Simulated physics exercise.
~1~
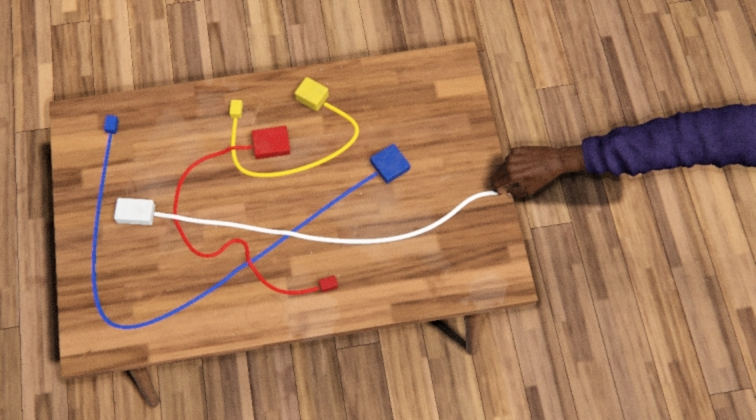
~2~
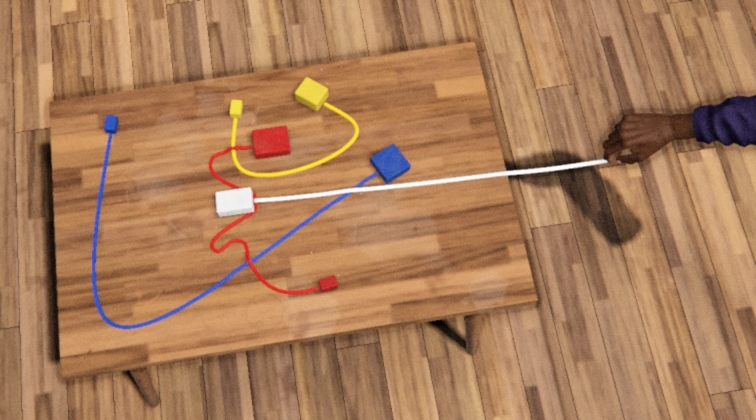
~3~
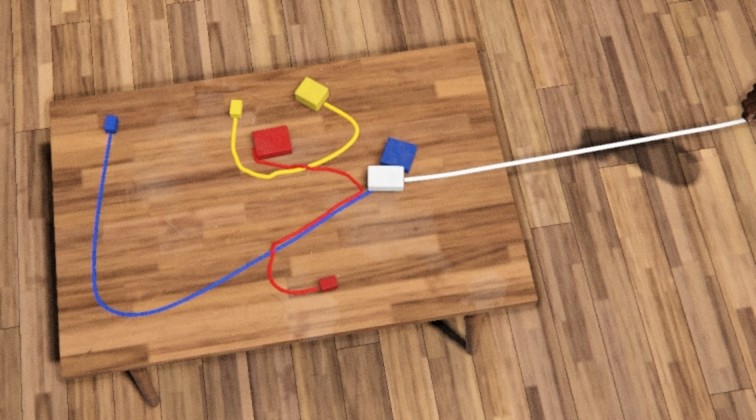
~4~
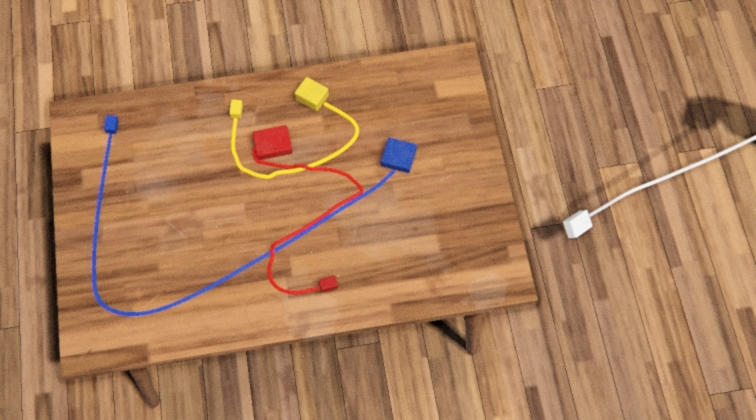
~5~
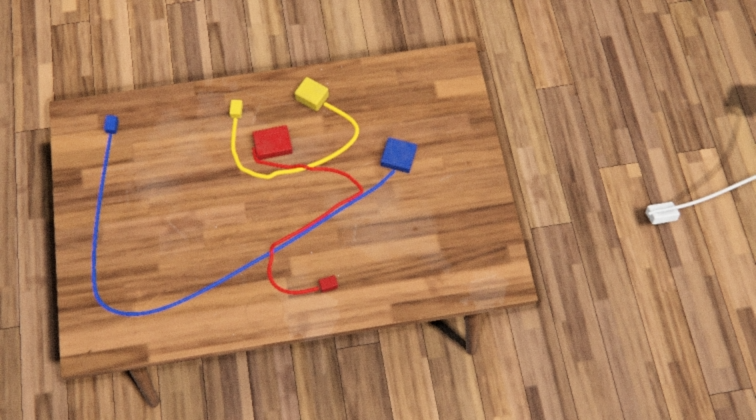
A hand pulls the white lead rightward across the others until its charger leaves the table.
